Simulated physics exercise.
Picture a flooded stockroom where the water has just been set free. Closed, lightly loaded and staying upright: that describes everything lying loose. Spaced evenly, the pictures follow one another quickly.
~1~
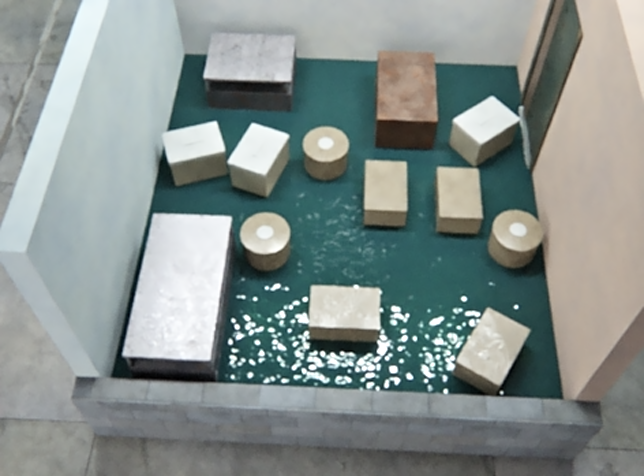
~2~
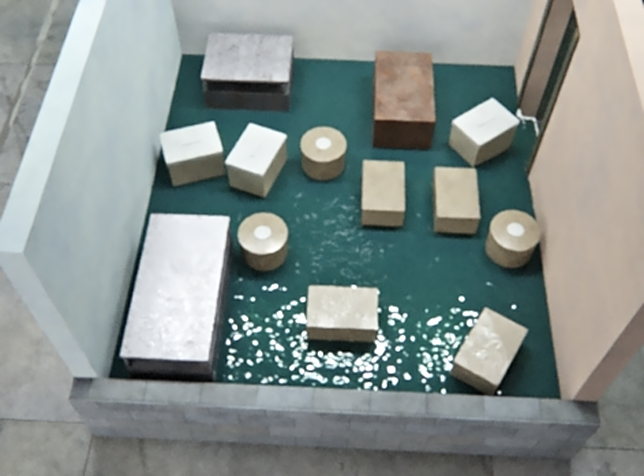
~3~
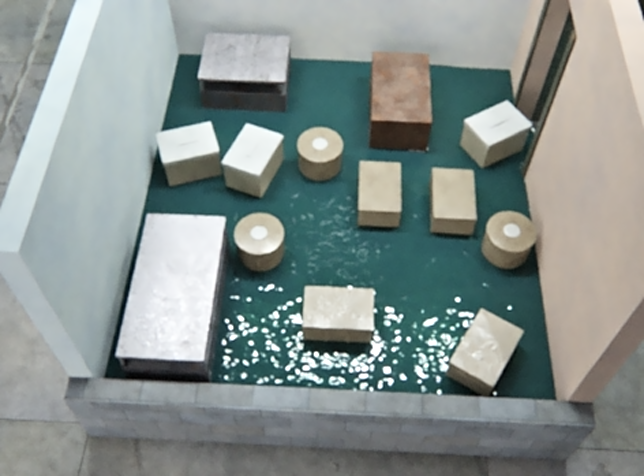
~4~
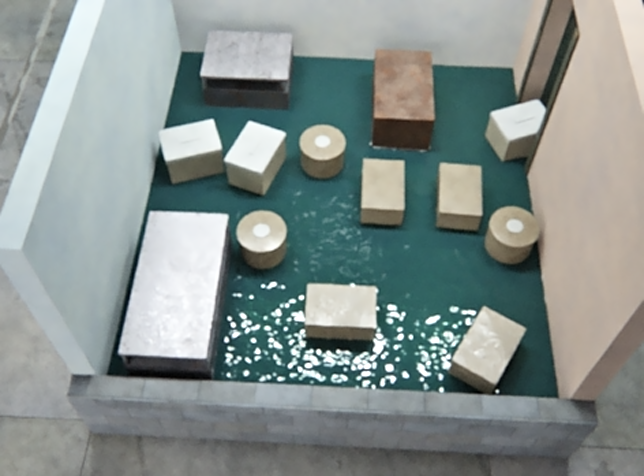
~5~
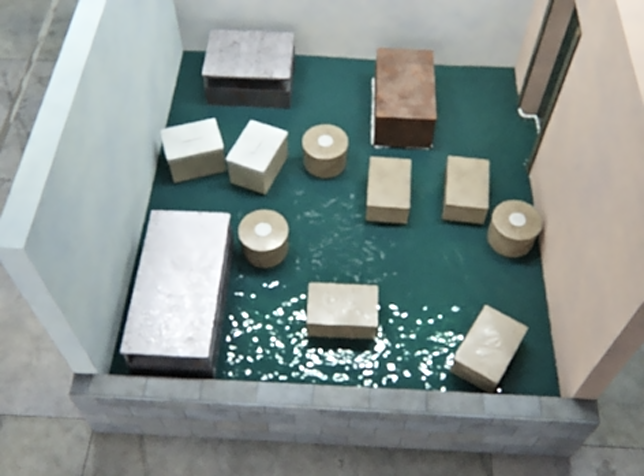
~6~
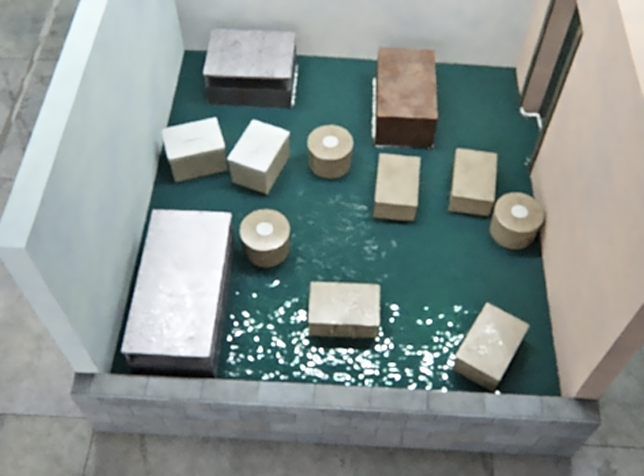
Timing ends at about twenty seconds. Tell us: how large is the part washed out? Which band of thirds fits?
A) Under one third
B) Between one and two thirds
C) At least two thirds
B, between one and two thirds.
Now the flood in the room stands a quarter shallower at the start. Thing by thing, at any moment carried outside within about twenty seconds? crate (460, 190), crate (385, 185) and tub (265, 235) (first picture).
Well, in turn they're removed, removed and not removed.
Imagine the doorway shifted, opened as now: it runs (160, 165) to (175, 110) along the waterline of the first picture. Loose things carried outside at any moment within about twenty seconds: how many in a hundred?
It comes to about 50 per cent.
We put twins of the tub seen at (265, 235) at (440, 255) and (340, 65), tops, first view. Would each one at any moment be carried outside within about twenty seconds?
Result, as listed: Ends up outside; never gets out.
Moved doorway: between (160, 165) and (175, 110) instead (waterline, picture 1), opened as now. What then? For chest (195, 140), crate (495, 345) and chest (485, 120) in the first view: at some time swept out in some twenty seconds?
The three give escape, no escape and no escape, in that order.
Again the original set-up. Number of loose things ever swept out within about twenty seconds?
Result - 5.
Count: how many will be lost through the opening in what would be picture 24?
The count is 4.
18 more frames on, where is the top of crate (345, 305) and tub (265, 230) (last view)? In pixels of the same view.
First near (385, 283), second near (297, 231).
A moment on, 2 of 10 are out; 8 afloat.
Next, 4 of 10 are out; 6 afloat.
Later, 5 of 10 are out; 5 afloat.
In the end, 5 of 10 are out; 5 afloat.
